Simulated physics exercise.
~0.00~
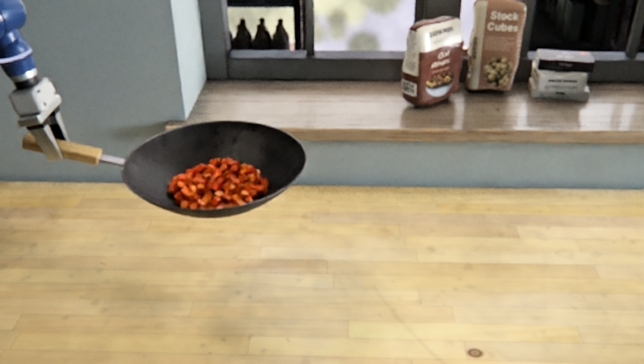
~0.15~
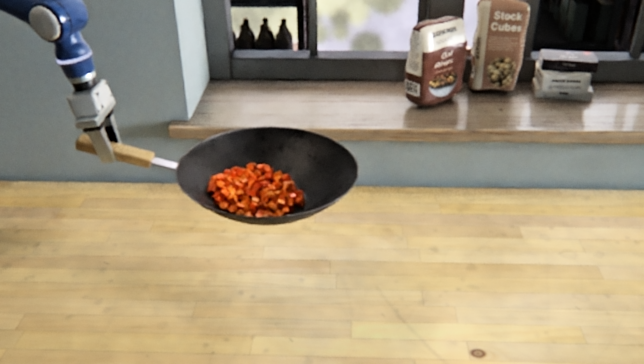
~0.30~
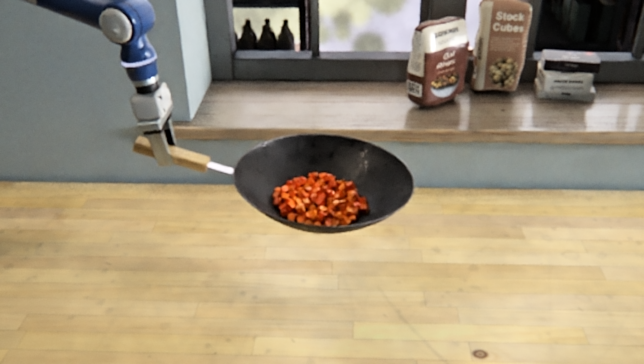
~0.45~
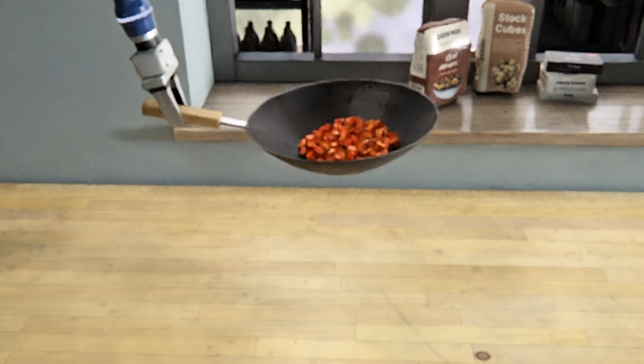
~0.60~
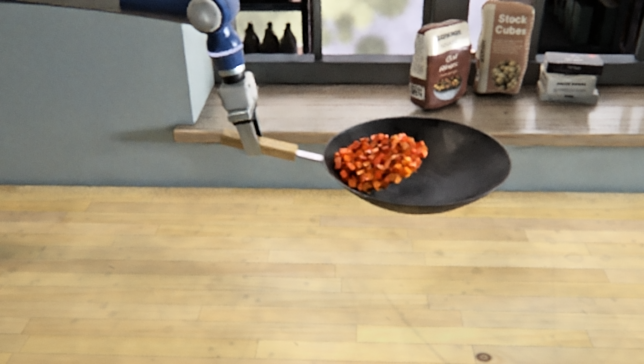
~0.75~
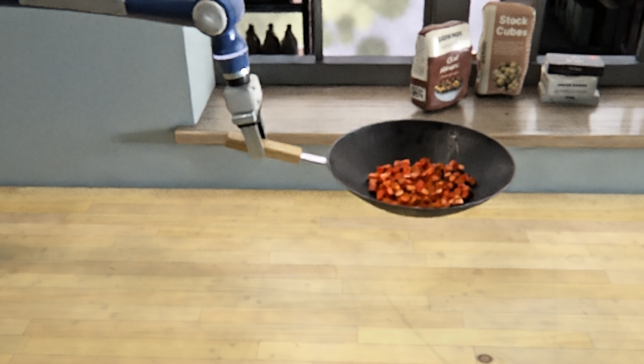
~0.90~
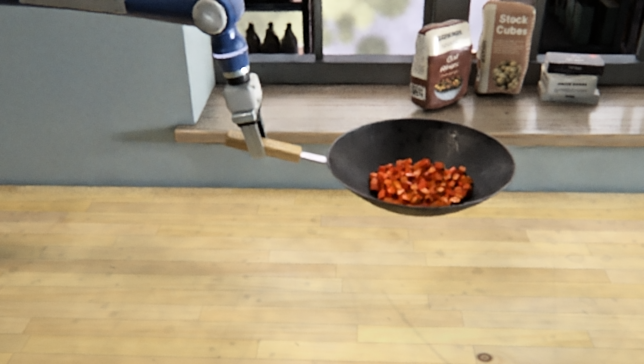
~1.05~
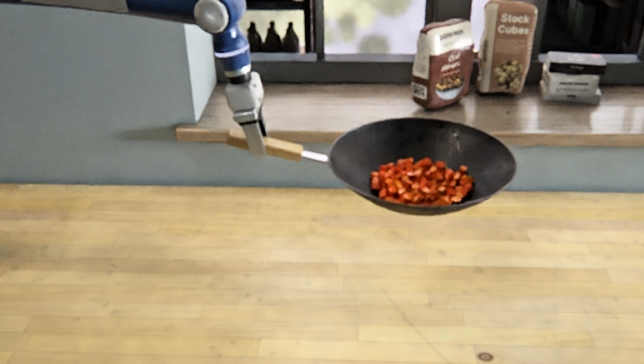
Black wok of diced red vegetables carried rightward by a robot arm, lifting and dipping over a wooden counter, then holding still, load intact.
